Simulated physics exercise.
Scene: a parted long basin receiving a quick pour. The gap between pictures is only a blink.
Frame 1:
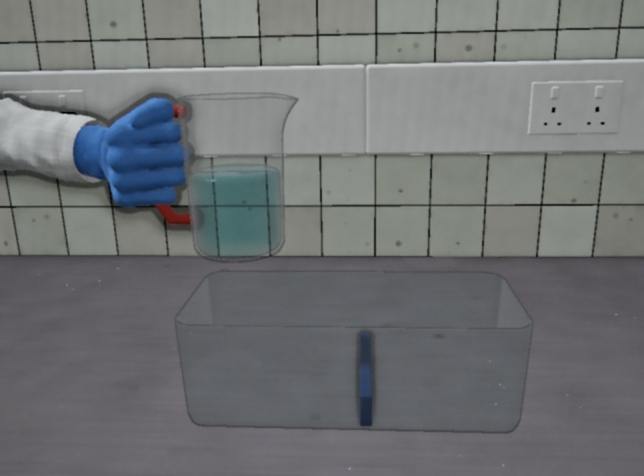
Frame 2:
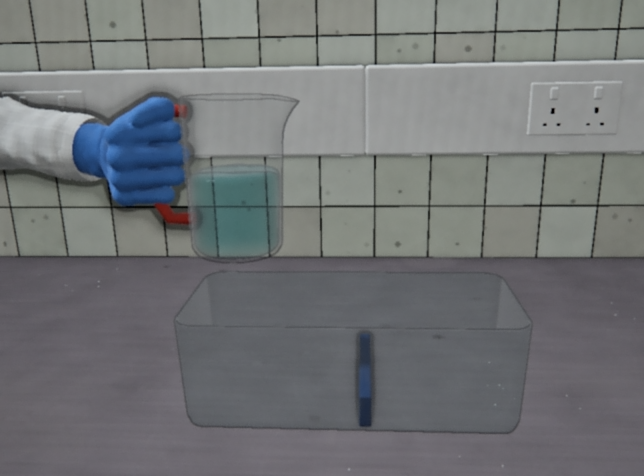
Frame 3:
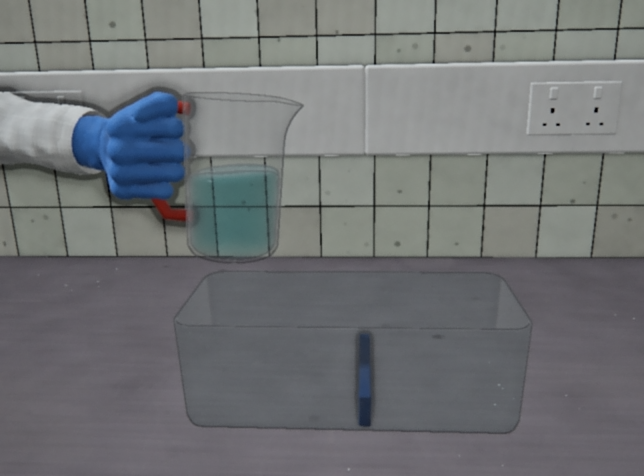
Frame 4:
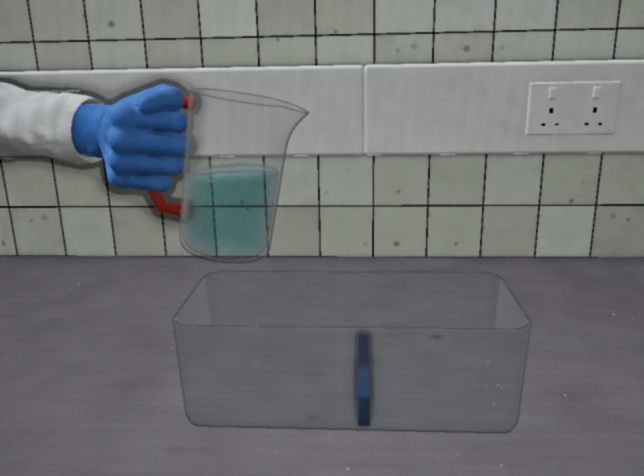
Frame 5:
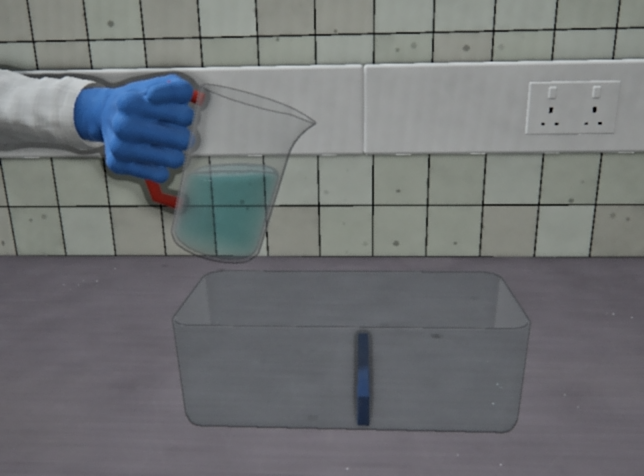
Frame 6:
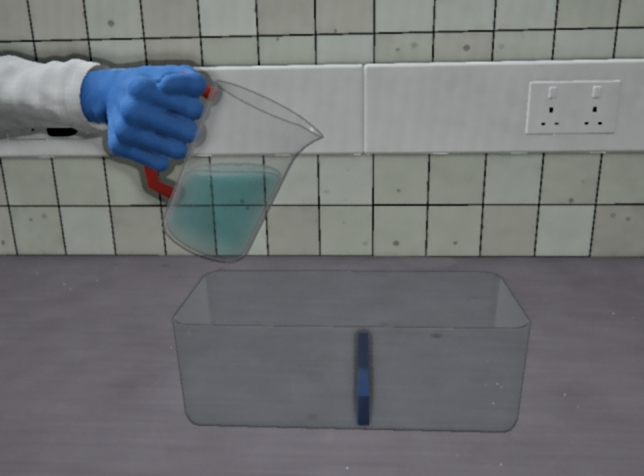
A blue-gloved hand tilts a jug of teal liquid rightward above a clear divided basin.
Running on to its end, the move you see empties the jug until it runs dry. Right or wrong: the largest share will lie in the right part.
Right.
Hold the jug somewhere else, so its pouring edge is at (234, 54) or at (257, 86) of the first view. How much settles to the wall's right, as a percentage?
In turn 10 % and 15 %.
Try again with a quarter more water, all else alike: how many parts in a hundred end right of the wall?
90 per cent or so.
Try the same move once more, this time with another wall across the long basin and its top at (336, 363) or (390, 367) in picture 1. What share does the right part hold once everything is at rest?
First try: Roughly 95 per cent; second try: 35 per cent.
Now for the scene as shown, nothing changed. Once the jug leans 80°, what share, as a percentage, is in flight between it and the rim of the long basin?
That works out near 5 percent.
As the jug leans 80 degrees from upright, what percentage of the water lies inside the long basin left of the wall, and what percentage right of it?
Left part 0 %; right part 0 %.
A moment on, the tilt is 80° and 96 per cent is still to pour, 0 is left of the wall and 0 right of it.
Next, the tilt is 99° and 49 per cent is still to pour, 3 is left of the wall and 27 right of it.
Then the tilt is 99° and 14 per cent is still to pour, 5 is left of the wall and 73 right of it.
Later the tilt is 99° and 2 per cent is still to pour, 8 is left of the wall and 88 right of it.
At rest 11 per cent lies left of the wall, 89 right of it and 1 outside.
